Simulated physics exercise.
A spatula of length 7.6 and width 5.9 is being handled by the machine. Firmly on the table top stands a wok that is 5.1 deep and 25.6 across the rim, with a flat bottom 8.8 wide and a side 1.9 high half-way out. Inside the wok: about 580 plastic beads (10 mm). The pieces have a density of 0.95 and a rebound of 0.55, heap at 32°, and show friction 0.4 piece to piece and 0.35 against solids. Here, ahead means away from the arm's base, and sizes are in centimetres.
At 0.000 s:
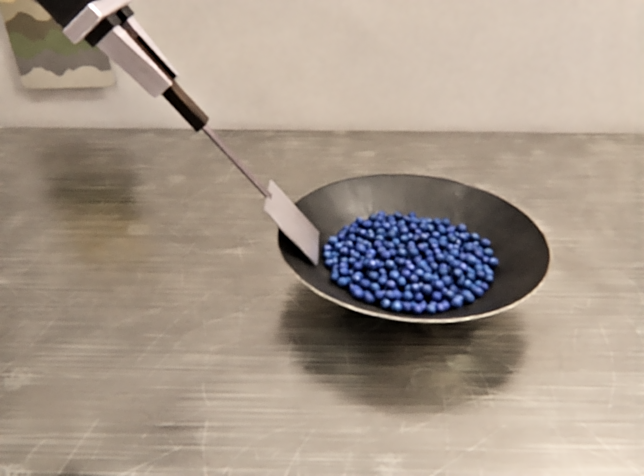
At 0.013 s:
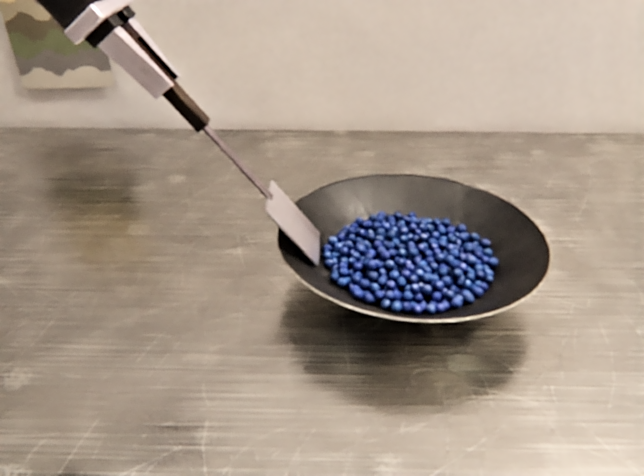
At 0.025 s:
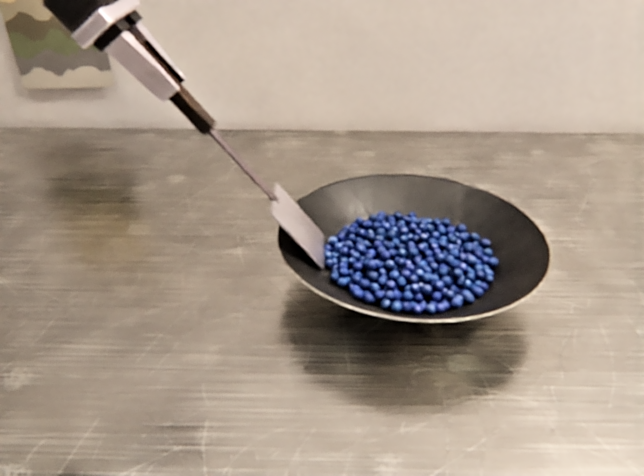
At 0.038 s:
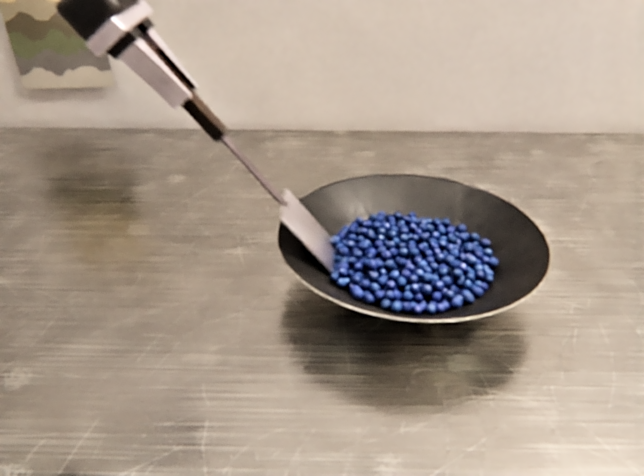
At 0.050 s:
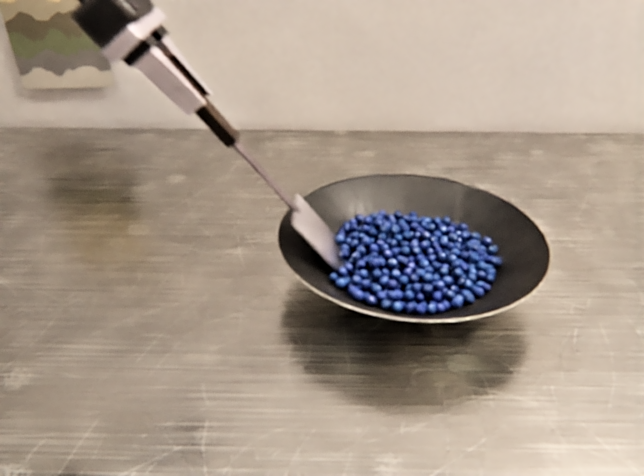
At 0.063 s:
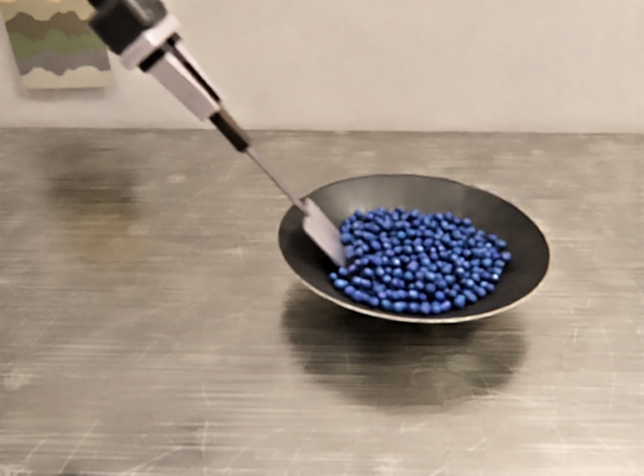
A robot arm slides a spatula rightward into blue beads in a dark wok, shifting them slightly.
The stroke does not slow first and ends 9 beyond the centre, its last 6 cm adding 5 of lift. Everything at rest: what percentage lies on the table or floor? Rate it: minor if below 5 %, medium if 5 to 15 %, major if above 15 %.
Rating: Major.
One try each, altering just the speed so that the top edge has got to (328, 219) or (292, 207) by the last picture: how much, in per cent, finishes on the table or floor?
Respectively, around 40 and 10 per cent.
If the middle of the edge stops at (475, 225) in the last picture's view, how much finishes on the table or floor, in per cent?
About 10 per cent.
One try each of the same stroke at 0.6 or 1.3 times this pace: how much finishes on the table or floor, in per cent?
Roughly 10 percent for the first try, 35 percent for the second.
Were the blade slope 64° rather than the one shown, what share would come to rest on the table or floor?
25 %.
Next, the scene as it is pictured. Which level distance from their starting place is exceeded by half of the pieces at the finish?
Somewhere near 5 centimetres, I reckon.
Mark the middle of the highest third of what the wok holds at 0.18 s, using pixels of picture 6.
(485, 235).
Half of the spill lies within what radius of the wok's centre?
The answer is around 36 cm.
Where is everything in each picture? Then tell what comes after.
The first picture shows the spatula top edge at (267, 194), sloping 52°; upper third of the load around (412, 253), from x 325 to 495, top at y 215; 580 in the wok.
The second picture shows the spatula top edge at (268, 195), sloping 52°; upper third of the load around (412, 253), from x 325 to 495, top at y 215.
The third picture shows the spatula top edge at (274, 198), sloping 52°; upper third of the load around (412, 253), from x 325 to 495, top at y 215.
The fourth picture shows the spatula top edge at (284, 203), sloping 52°; upper third of the load around (412, 253), from x 335 to 495, top at y 215.
The fifth picture shows the spatula top edge at (295, 209), sloping 52°; upper third of the load around (407, 249), from x 335 to 495, top at y 215.
The sixth picture shows the spatula top edge at (307, 213), sloping 52°; upper third of the load around (413, 250), from x 335 to 505, top at y 210; 580 in the wok.
After 0.12 s, sloping 52°, highest piece 5 above the table; 580 in the wok.
After 0.18 s, sloping 52°, highest piece 7 above the table; 580 in the wok.
After 0.41 s, sloping 52°, highest piece 11 above the table; 437 in the wok, 95 on the table or floor, 48 on the blade or in flight.
After 1.46 s, sloping 52°, highest piece 5 above the table; 437 in the wok, 143 on the table or floor.
In the end, 437 in the wok, 143 on the table or floor. That is 25 % on the table or floor.
